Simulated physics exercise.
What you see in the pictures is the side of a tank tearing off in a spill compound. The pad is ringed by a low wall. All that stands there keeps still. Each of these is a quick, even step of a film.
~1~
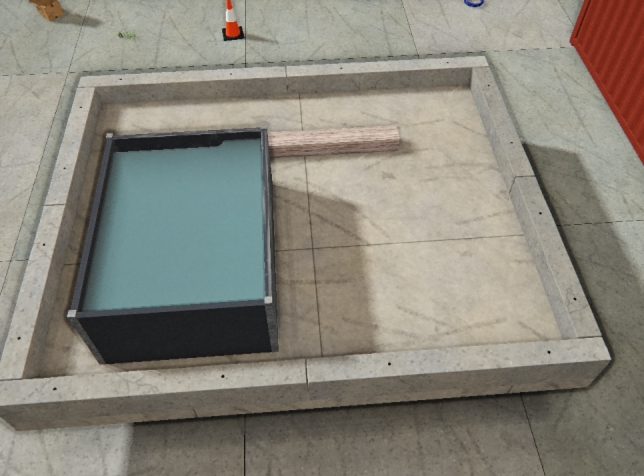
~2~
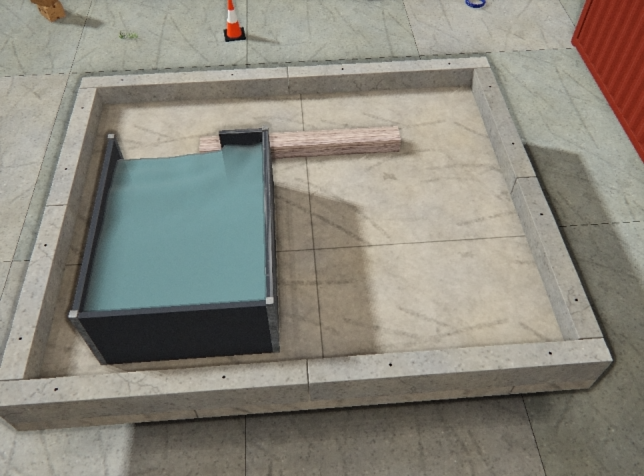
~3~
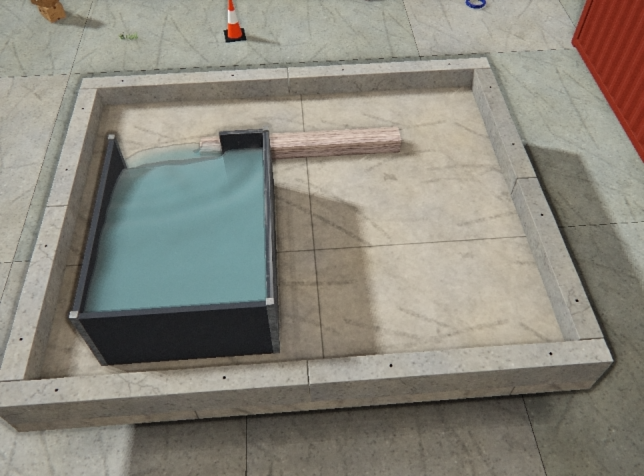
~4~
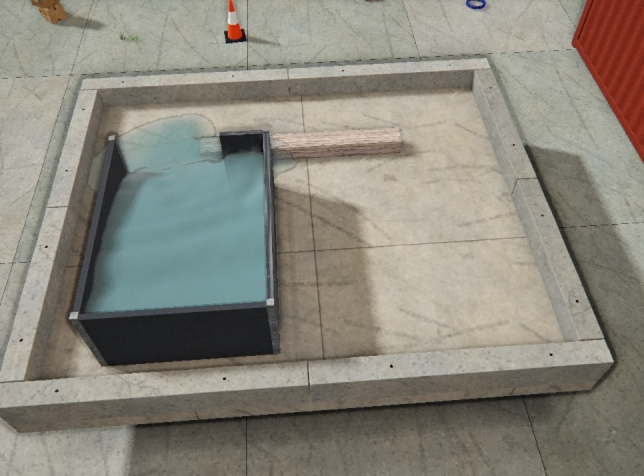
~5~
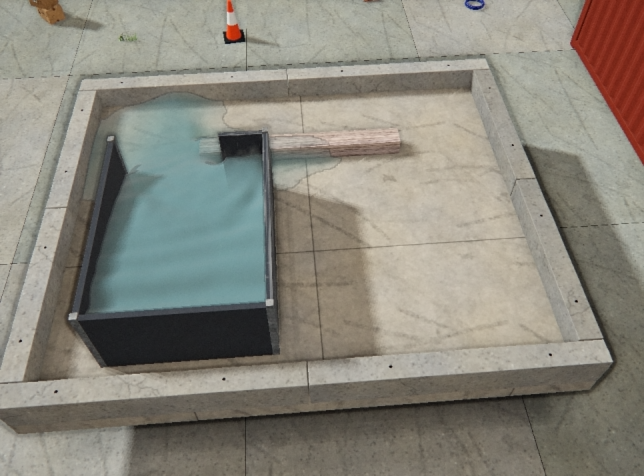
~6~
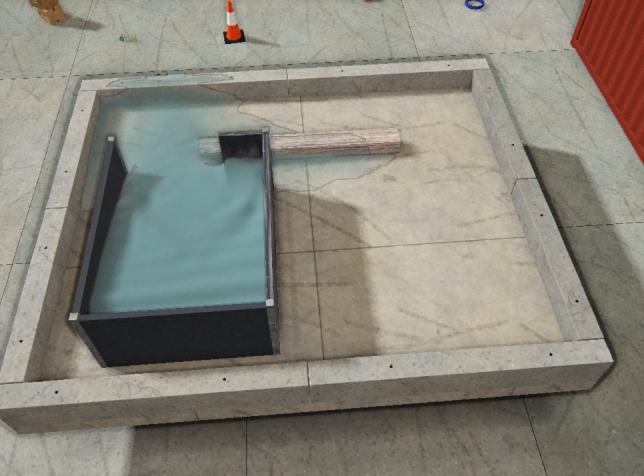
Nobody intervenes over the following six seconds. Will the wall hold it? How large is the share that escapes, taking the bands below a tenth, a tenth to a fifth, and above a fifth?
The share that escapes is a tenth to a fifth.
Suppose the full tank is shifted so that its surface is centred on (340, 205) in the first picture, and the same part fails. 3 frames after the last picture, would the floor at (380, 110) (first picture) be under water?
So at that place it's waterlogged.
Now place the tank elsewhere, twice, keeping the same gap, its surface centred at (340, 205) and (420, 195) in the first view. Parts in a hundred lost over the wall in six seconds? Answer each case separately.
First case around 2 percent, second around 4 percent.
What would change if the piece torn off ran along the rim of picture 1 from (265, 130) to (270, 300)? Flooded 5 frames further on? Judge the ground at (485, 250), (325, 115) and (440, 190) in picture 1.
First point swamped, second point bare, third point swamped.
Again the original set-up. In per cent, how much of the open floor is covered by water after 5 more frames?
Estimate: Near 45 %.
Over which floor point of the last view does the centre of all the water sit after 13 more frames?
Near (216, 196).
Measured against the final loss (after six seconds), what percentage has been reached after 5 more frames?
Roughly 15 %.
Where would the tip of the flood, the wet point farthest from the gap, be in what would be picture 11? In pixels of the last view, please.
I'd point to (501, 200).
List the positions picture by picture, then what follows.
In the first picture, the tank at (182, 216) is whole and still.
In the second picture, the front is at a hidden place, out from the gap on the tank's far side.
In the third picture, water pours out on the tank's far side and has run to a hidden place.
In the fourth picture, the front is at (292, 161), out from the gap on the tank's far side.
In the fifth picture, water pours out on the tank's far side and has run to (335, 159).
In the sixth picture, water pours out on the tank's far side and has run to (383, 156).
A moment on, water covers 30 % of the floor; the low wall has let 0 % over.
Next, water covers 40 % of the floor; the low wall has let 2 % over.
Then, water covers 55 % of the floor; the low wall has let 11 % over.
Later, water covers 60 % of the floor; the low wall has let 13 % over.
In the end, water covers 70 % of the floor; the low wall has let 13 % over.
